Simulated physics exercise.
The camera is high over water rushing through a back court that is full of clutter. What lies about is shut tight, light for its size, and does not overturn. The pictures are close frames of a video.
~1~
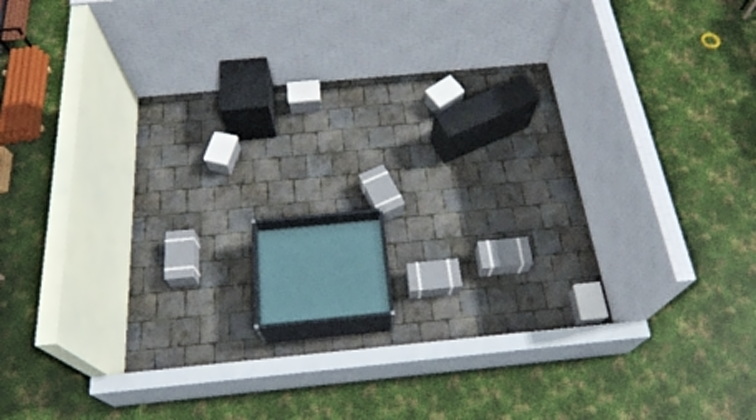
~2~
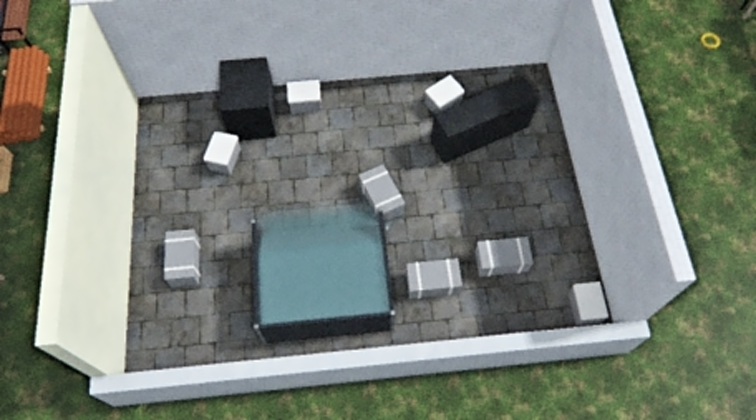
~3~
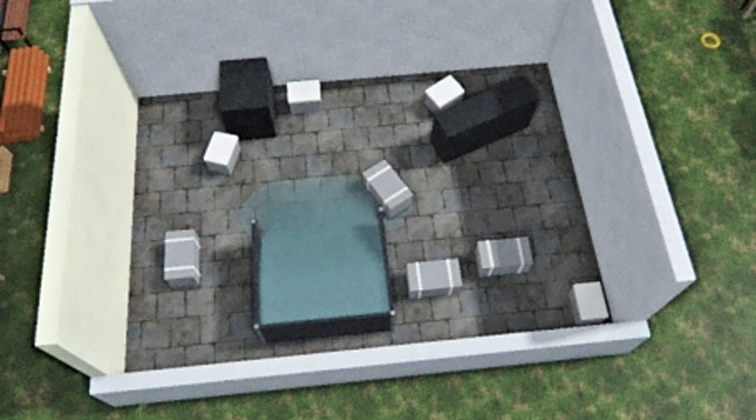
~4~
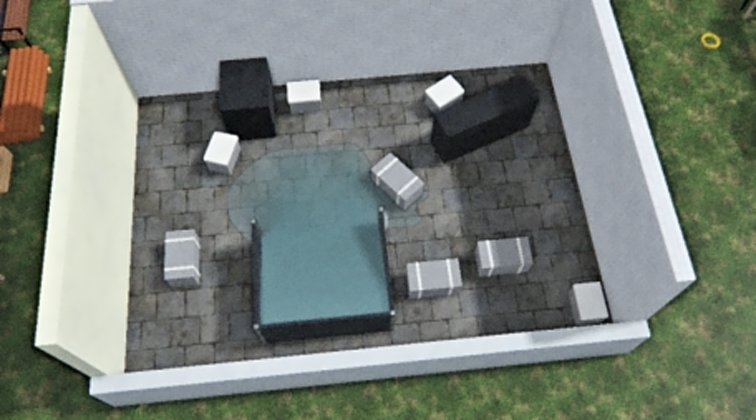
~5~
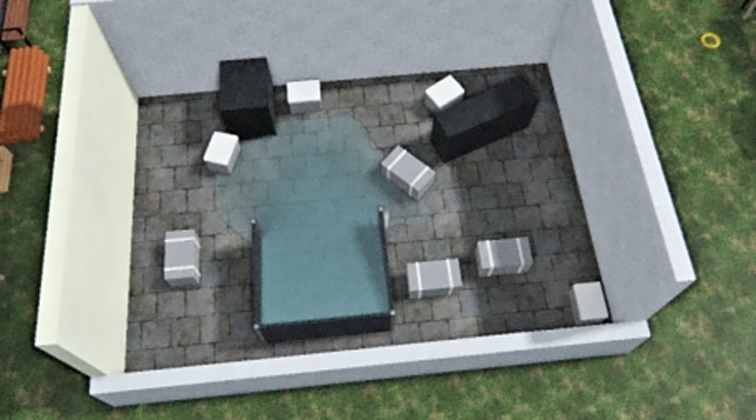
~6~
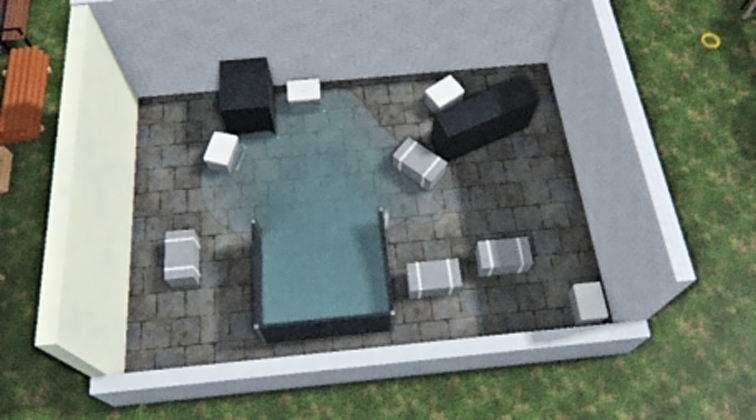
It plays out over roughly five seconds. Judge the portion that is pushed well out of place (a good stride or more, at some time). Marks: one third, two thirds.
It is one to two thirds.
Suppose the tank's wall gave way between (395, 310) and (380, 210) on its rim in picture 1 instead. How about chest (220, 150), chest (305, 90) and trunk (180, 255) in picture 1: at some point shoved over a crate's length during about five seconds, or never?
As listed: Less than that, never so far, no.
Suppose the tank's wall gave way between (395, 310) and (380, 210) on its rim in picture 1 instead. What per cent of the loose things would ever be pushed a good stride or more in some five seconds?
Roughly 60 per cent.
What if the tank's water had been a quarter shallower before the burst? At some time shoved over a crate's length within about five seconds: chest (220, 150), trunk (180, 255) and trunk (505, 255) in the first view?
In that order: Pushed that far, no, never so far.
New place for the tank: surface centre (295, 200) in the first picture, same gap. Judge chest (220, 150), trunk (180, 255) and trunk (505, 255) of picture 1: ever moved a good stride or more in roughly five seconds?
As listed: Shifted that much, shifted that much, swept aside.
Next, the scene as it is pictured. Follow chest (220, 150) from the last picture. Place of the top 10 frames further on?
Around (139, 118).
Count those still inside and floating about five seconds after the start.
It comes to 4.
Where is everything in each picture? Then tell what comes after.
A trunk at (382, 189), on the bottom; a chest at (304, 91) rests on the ground; 0 of 8 have shifted, in the first picture.
A trunk at (382, 189), on the bottom; a chest at (304, 91) rests on the ground; 0 of 8 have shifted, in the second picture.
A trunk at (387, 184) rests on the ground, close to its start; a chest at (304, 91) rests on the ground; 1 of 8 have shifted, in the third picture.
A trunk at (397, 176), on the bottom, a stride from its start; a chest at (304, 91), on the bottom; 1 of 8 have shifted, in the fourth picture.
A trunk at (408, 168), on the bottom, a stride from its start; a chest at (304, 91), on the bottom; 1 of 8 have shifted, in the fifth picture.
A trunk at (420, 159), on the bottom, a stride from its start; a chest at (304, 90), on the bottom; 1 of 8 have shifted, in the sixth picture.
A moment on, 1 of 8 are well off their spots; 1 afloat.
Next, 2 of 8 are well off their spots; 2 afloat.
Later, 4 of 8 are well off their spots; 3 afloat.
In the end, 4 of 8 are well off their spots, and 4 have been at some point; 4 afloat.
